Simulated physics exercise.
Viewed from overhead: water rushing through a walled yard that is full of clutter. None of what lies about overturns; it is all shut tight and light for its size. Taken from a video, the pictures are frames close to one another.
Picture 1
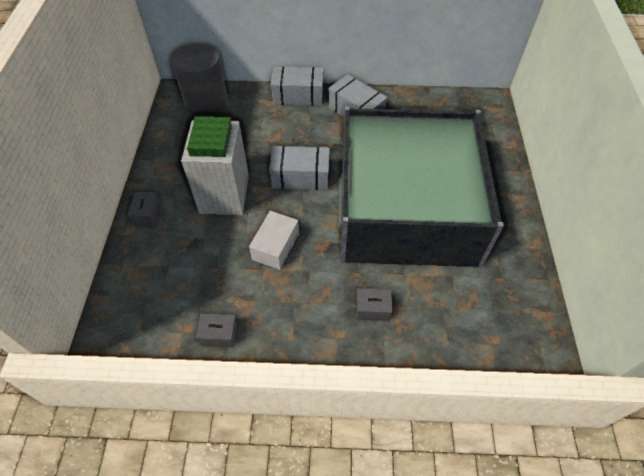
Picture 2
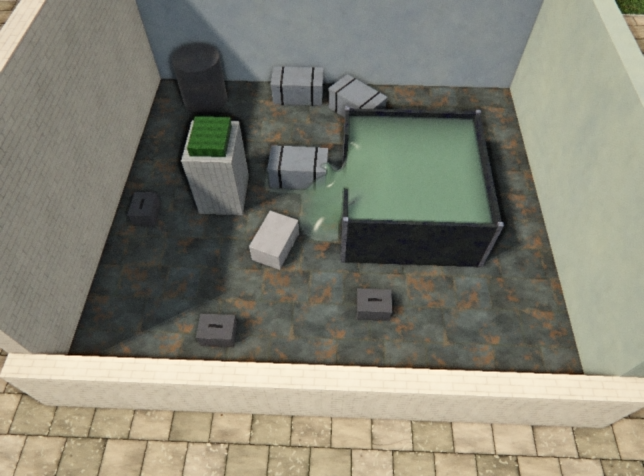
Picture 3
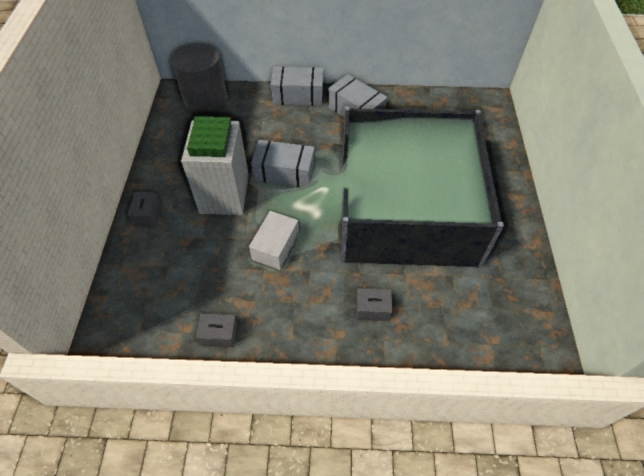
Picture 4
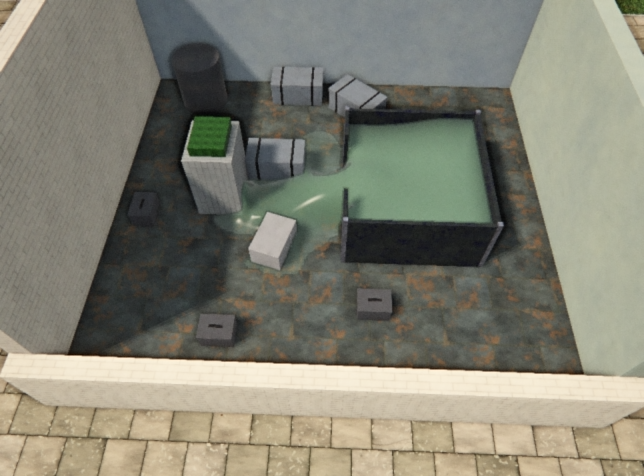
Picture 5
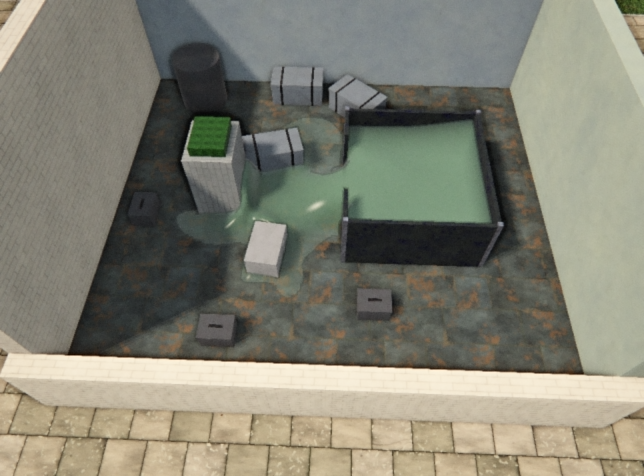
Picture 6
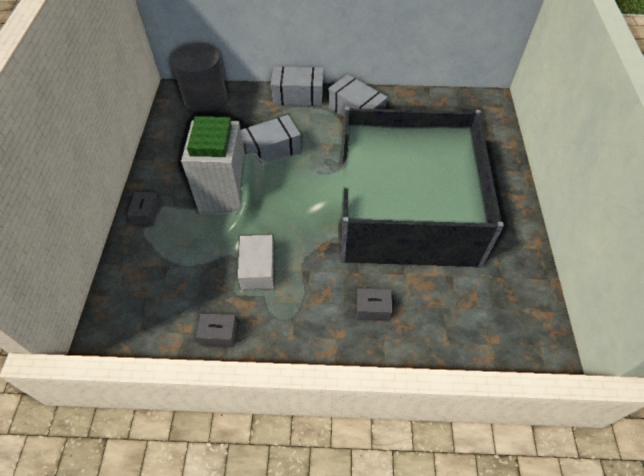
To begin with, green water fills a dark-walled tank on the right of a cluttered yard, until an opening appears in its left side and water pours out. The stream pushes a strapped grey trunk leftward, then spreads around a planted pillar and shifts a pale crate left and toward the viewer.
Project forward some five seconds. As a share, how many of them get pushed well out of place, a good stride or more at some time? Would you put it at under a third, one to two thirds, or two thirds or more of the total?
I expect the share pushed well aside to be two thirds or higher.
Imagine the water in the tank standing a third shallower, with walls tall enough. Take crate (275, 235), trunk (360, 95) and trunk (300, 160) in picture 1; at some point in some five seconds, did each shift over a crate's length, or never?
Taking each in turn, the answer is did it, came up short, did it.
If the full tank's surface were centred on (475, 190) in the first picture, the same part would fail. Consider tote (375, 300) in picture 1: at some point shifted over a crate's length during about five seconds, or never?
It stayed short.
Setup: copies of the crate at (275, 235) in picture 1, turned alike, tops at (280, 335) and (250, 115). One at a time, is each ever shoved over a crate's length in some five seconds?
Displaced, displaced.
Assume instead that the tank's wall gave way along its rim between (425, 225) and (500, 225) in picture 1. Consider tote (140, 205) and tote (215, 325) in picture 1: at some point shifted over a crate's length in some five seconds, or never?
Here's the pair: Made it that far, then made it that far.
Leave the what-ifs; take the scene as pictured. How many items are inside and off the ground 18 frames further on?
Result - 4.
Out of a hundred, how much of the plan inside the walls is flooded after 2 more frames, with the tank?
That works out to about 40 in a hundred.
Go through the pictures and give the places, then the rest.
In the first picture, a trunk at (300, 159), on the bottom; a crate at (274, 233) rests on the ground; 0 of 7 have shifted.
In the second picture, a trunk at (298, 159), on the bottom; a crate at (274, 233) rests on the ground; 0 of 7 have shifted.
In the third picture, a trunk at (283, 155) rests on the ground, close to its start; a crate at (274, 233), on the bottom; 1 of 7 have shifted.
In the fourth picture, a trunk at (275, 150) rests on the ground, a stride from its start; a crate at (273, 234), on the bottom; 1 of 7 have shifted.
In the fifth picture, a trunk at (272, 143) rests on the ground, a stride from its start; a crate at (266, 242), on the bottom, close to its start; 2 of 7 have shifted.
In the sixth picture, a trunk at (269, 133) rests on the ground, a stride from its start; a crate at (256, 256), on the bottom, a stride from its start; 2 of 7 have shifted.
A moment on, 2 of 7 are well off their spots; 0 afloat.
Next, 3 of 7 are well off their spots; 3 afloat.
Later, 5 of 7 are well off their spots; 4 afloat.
In the end, 7 of 7 are well off their spots, and 7 have been at some point; 1 afloat.
